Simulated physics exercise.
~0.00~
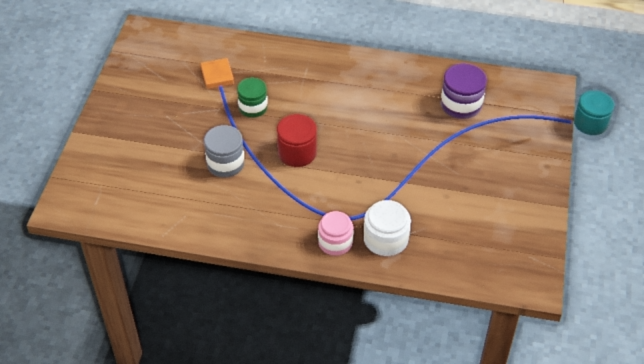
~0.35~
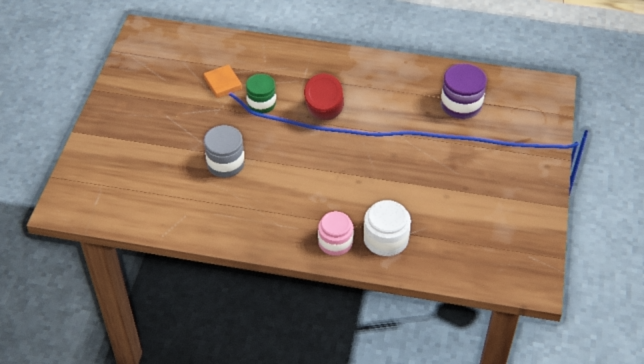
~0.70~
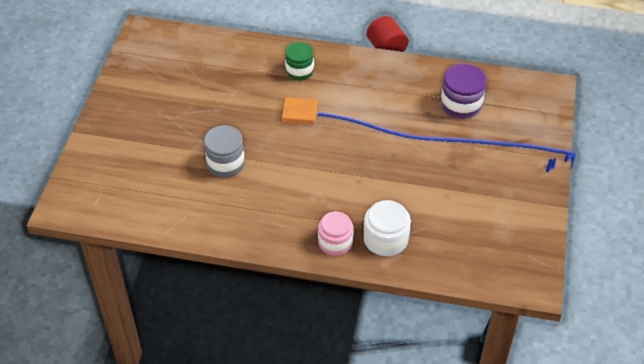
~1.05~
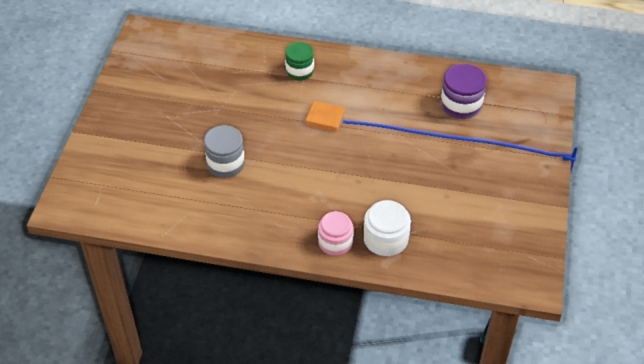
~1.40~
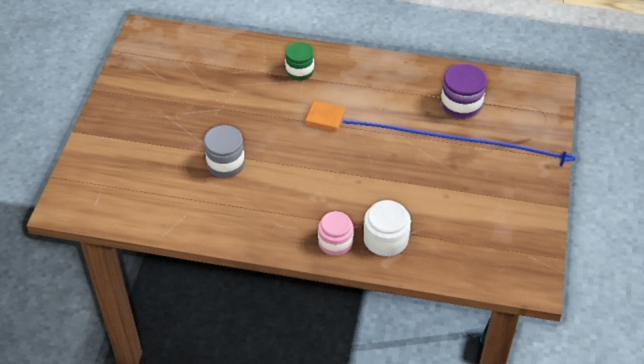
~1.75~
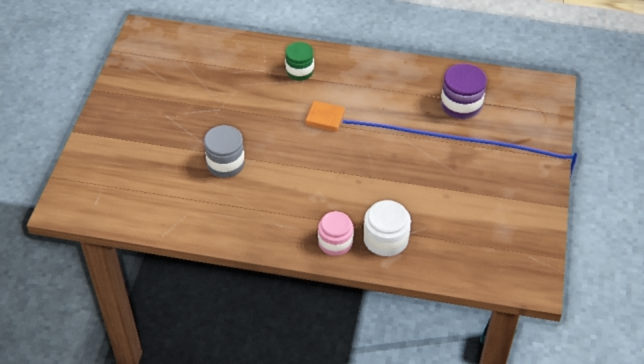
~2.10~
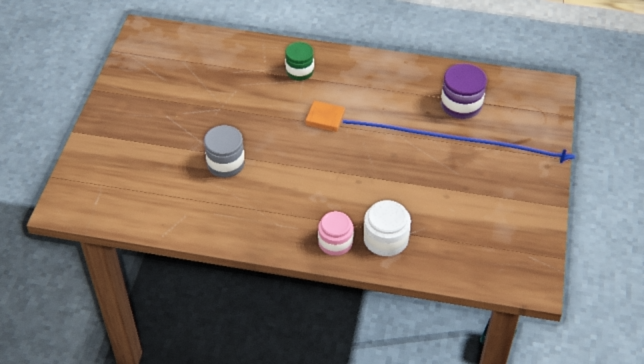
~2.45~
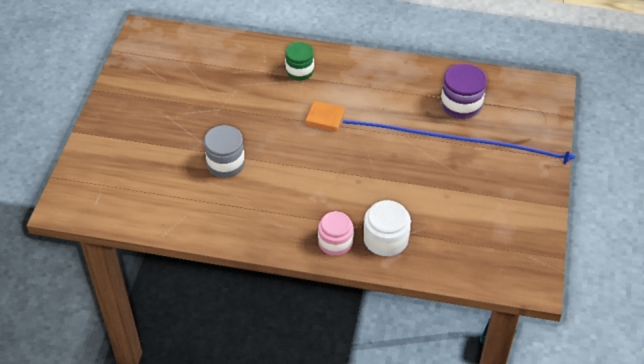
A wooden sideboard stands on a blue-grey floor, seen from above at an angle by a still camera. A blue cable curves from an orange phone at the upper left, past green, grey, red, pink and white containers, to a teal speaker just over the right edge, with a purple tin nearby. The speaker drops and the cable pulls taut, sweeping the red tub up and right. The phone slides right, the green tin shifts towards the back, and the red tub tips over the far edge. The phone stops mid-table, the cable stretched to the right edge, the other containers unmoved.
